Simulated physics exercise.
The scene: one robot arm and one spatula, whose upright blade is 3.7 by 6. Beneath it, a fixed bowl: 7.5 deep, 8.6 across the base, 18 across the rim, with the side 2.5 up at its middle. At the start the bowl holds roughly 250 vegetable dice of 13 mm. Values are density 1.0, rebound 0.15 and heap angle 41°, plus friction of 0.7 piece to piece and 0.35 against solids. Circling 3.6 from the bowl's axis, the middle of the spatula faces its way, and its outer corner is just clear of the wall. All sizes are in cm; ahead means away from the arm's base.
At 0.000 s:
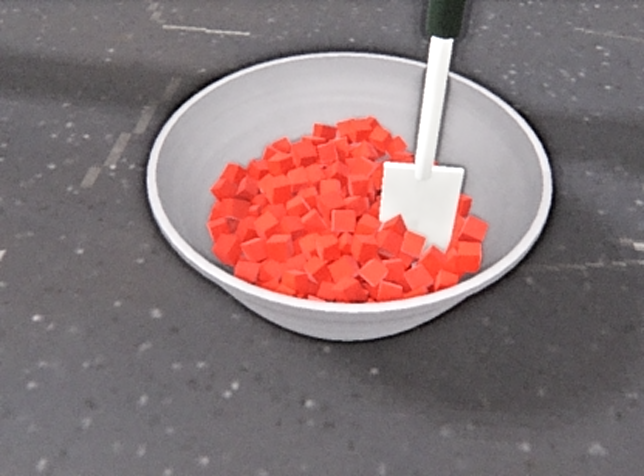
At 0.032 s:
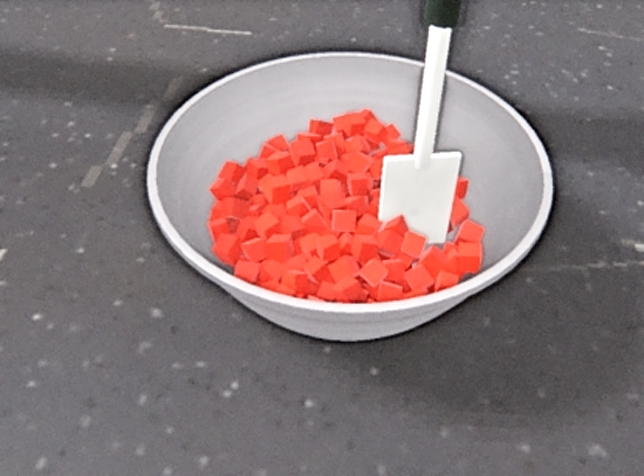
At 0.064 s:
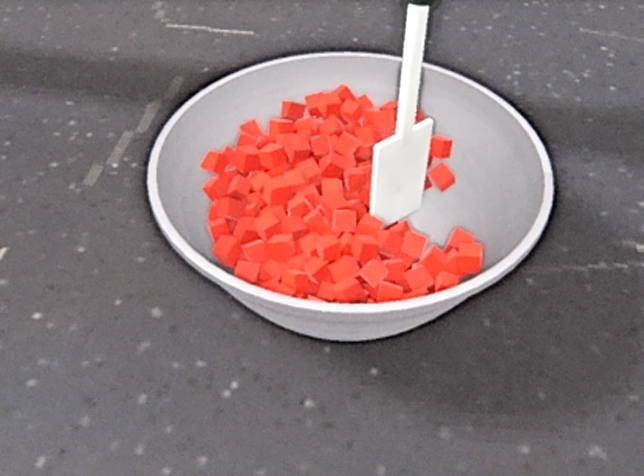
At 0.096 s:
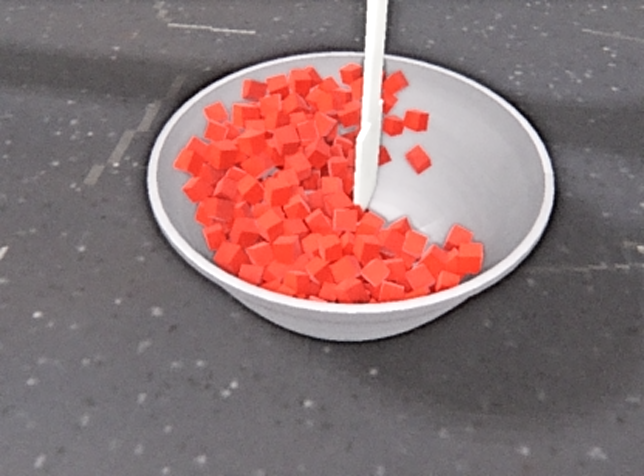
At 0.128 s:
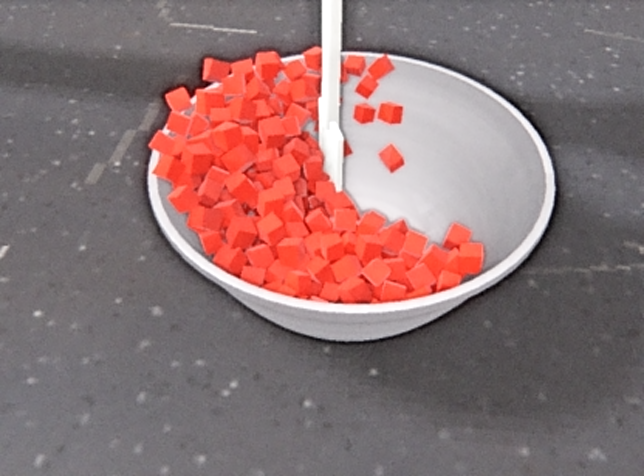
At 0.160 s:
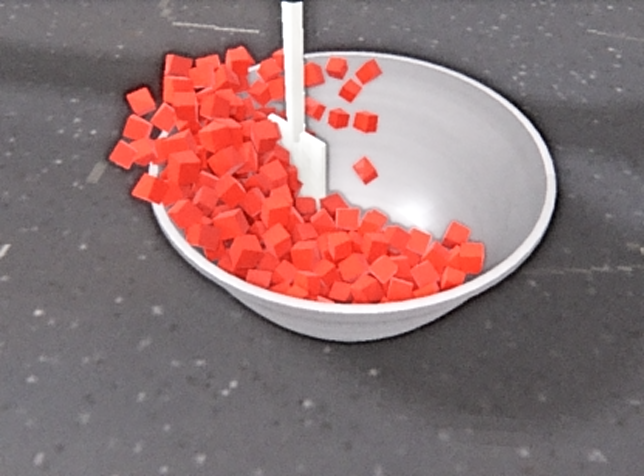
A white spatula sweeps leftward through a pale bowl, pushing red cubes up the far-left side.
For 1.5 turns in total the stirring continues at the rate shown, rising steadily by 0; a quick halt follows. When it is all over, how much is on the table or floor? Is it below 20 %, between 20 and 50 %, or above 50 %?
Between 20 and 50 %.
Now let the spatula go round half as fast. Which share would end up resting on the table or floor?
That would be some 10 percent.
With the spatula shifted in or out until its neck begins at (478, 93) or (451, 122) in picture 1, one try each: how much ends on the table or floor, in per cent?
Roughly 30 % and 45 %.
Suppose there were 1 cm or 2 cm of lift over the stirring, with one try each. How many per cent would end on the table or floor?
About 30 per cent on the first try and 35 per cent on the second.
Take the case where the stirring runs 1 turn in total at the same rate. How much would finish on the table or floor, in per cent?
Roughly 25 per cent would end up there.
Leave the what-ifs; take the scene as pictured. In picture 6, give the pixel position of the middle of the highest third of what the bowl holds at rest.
In the final view it lies around (260, 266).
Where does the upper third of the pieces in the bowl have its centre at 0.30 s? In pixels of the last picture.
Upper-third centre: Approx. (424, 241) px.
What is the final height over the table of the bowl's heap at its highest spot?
About 8.0 centimetres.
After 0.30 s, 295° round, highest piece 10 above the table; 206 in the bowl, 9 on the table or floor, 31 in flight or on the tool.
After 0.45 s, 84° round, highest piece 10 above the table; 184 in the bowl, 46 on the table or floor, 16 in flight or on the tool.
After 0.72 s, 180° round, highest piece 8 above the table; 166 in the bowl, 80 on the table or floor.
After 1.42 s, 180° round, highest piece 8 above the table; 166 in the bowl, 80 on the table or floor.
In the end, 166 in the bowl, 80 on the table or floor. That is 33 % on the table or floor.
